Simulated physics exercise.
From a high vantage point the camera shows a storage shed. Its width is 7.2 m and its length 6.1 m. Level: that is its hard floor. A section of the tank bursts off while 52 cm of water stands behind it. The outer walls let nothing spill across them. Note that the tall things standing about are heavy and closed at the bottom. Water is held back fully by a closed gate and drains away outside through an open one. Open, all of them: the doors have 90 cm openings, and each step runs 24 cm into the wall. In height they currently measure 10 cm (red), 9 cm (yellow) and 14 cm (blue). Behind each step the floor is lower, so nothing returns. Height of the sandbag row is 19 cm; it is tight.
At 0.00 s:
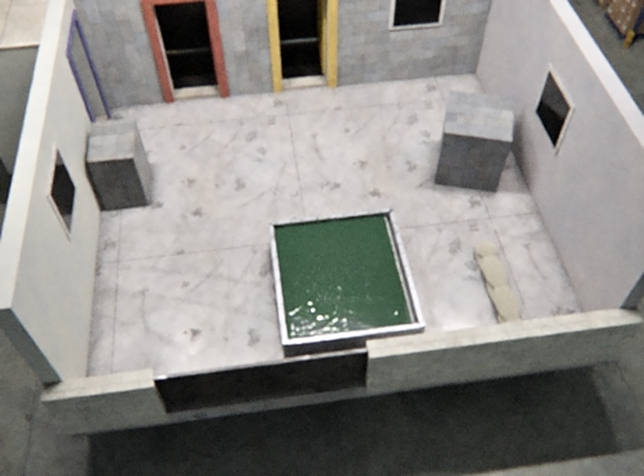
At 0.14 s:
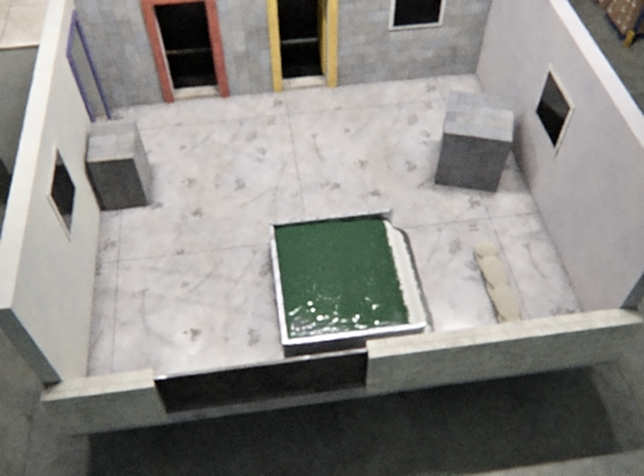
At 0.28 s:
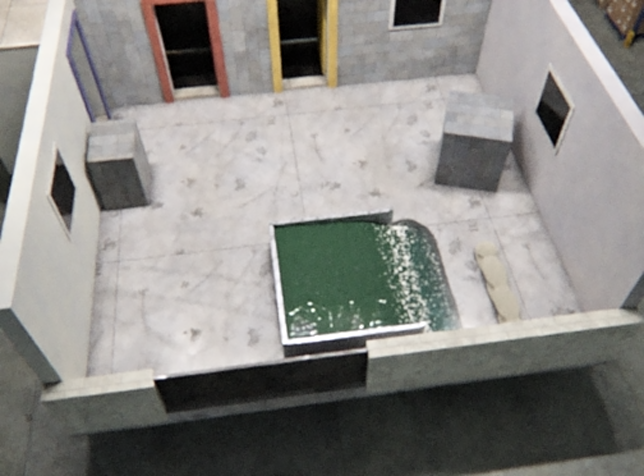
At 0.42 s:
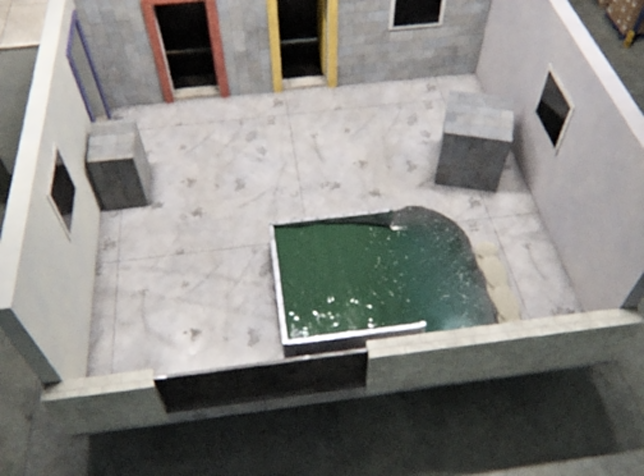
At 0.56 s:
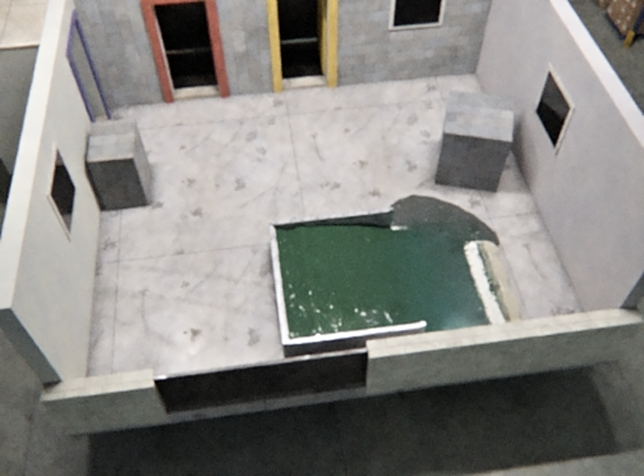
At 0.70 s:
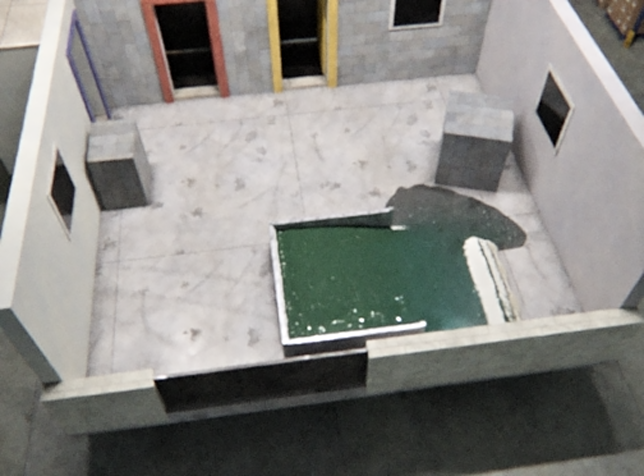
Green water pouring from the open right side of a square tank, spreading across a pale floor around a low sandbag row.
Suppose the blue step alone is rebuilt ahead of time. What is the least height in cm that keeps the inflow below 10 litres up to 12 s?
About 6 cm.
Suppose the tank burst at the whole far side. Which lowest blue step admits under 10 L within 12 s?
I'd say close to 13.5 cm.
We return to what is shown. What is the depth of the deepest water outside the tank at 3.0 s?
Max depth: Around 24 cm.
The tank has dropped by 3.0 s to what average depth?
It averages near 12 cm.
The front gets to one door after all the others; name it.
That's the blue door.
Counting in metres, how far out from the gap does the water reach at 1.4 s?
Around 3.0 m from the gap.
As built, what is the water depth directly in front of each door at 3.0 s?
Depth at red 0 cm, at yellow 0 cm, at blue 0 cm.
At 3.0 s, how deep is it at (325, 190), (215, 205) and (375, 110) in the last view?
Roughly 0, 0 and 0 cm, in turn.
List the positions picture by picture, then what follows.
In the first frame, the tank at (342, 274) is whole and still, 52 cm deep; the blue door at (91, 93) is dry.
In the second frame, water pours out at (401, 279) and has run 0.2 m, to a hidden place; about 10 cm deep outside, 52 cm at the back.
In the third frame, water pours out at (401, 281) and has run 0.6 m, to a hidden place; about 10 cm deep outside, 52 cm at the back.
In the fourth frame, water pours out at (401, 282) and has run 1.2 m, to (491, 323); about 8 cm deep outside, 52 cm at the back.
In the fifth frame, the gap is at (401, 282), the front 1.6 m out at (491, 245); the back of the tank holds 48 cm.
In the sixth frame, the gap is at (401, 282), the front 2.1 m out at (519, 238); the back of the tank holds 43 cm; the blue door at (91, 93), 6.1 m from the gap, is still 5.4 m from the nearest water.
After 1.4 s water covers 20 % of the floor, deepest (37 cm) near (478, 321); it has not reached the blue door.
After 3.0 s water covers 30 % of the floor, deepest (24 cm) near (524, 199); it has not reached the blue door.
After 12.0 s water covers 90 % of the floor, deepest (10 cm) near (110, 113); 9 cm at the blue door, 0 litres in over its 14 cm step.
At the blue door as built, the water arrived by 7.5 s and peaked near 9 cm at 12.0 s.
Run again over the same 12 s with other heights there, 17 litres in over 5 cm, 3 litres over 7 cm. The limit of 10 litres is kept from about 6 cm up.
